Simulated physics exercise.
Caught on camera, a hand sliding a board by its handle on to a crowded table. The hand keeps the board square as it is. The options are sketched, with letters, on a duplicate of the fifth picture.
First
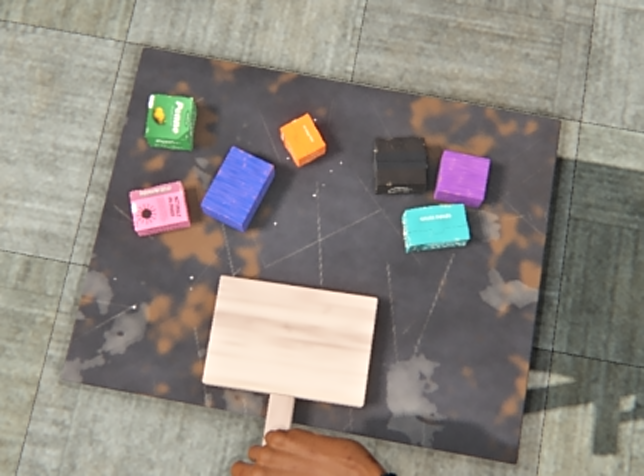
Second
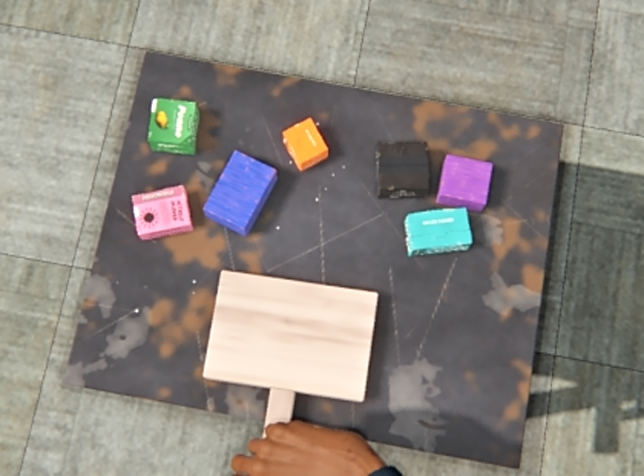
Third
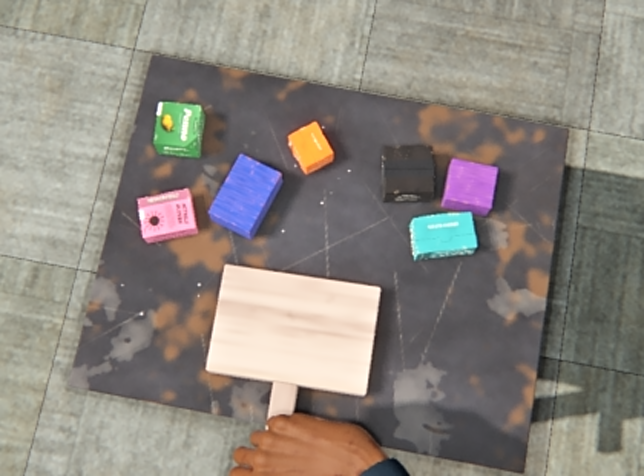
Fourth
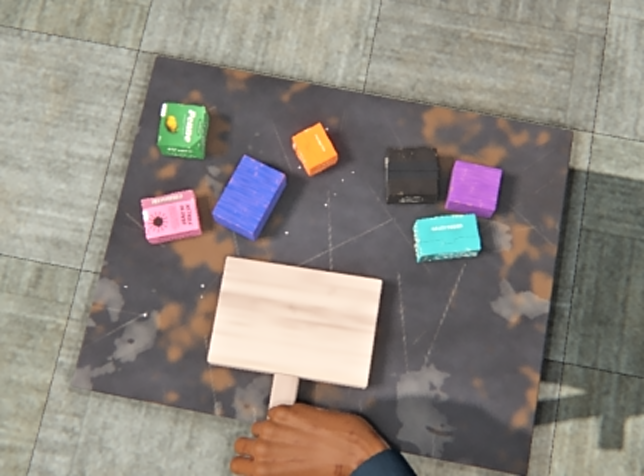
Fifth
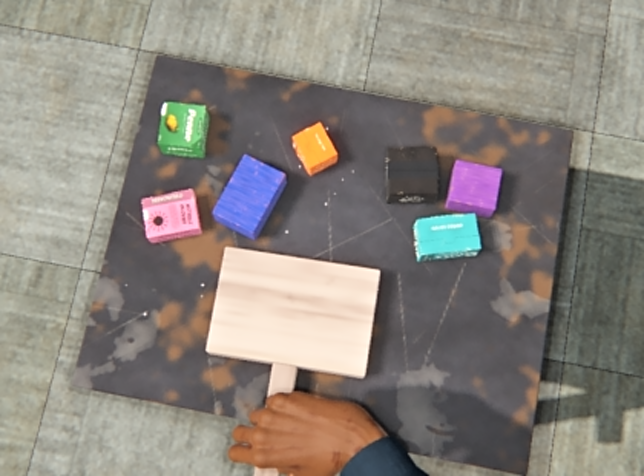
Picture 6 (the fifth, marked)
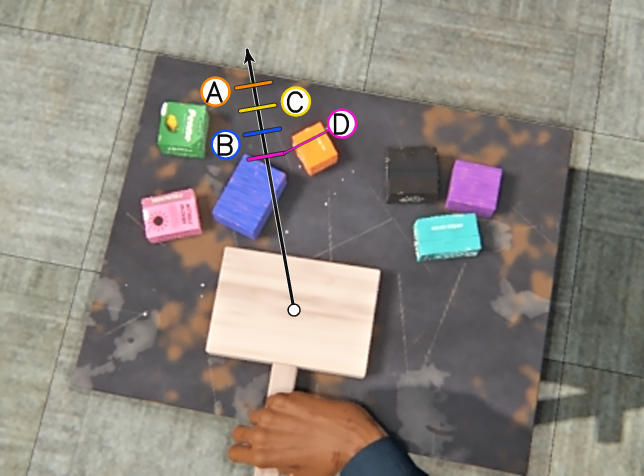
A hand held a pale wooden board by its handle and slid it slowly a short way up a dark, blotchy table, toward the colourful little boxes and blocks, which stayed put.
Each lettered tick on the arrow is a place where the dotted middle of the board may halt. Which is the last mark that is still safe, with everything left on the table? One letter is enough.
The farthest safe stop is D.
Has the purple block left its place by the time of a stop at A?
No.
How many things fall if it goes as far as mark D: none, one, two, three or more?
The count is none.
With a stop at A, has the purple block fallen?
By then, no.
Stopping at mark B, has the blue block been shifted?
Yes.
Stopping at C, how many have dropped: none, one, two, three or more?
Two.
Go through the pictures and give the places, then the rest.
Blue block (239, 190); green packet (171, 123); black box (400, 167), in the first picture.
Board (292, 334); orange packet (306, 145), in the second picture.
Board (294, 328); turquoise box (442, 236), in the third picture.
Board (295, 321); blue block (250, 198), in the fourth picture.
Board (294, 310); black box (412, 176); orange packet (315, 149); pink box (172, 216), in the fifth picture.
On the copy, A at (253, 85); B at (262, 132); C at (258, 108); D at (266, 156); the arrow from (294, 310) to (248, 50); the white dot at (294, 310).
On D. First, board (284, 255); blue block (251, 165); green packet (184, 131).
Then, board (274, 198); blue block (248, 111); pink box (164, 213).
Finally, board (267, 160); blue block (247, 76); orange packet (321, 102); nothing has fallen.
By contrast, A drops the blue block and orange packet; B drops the blue block and orange packet; C drops the blue block and orange packet.
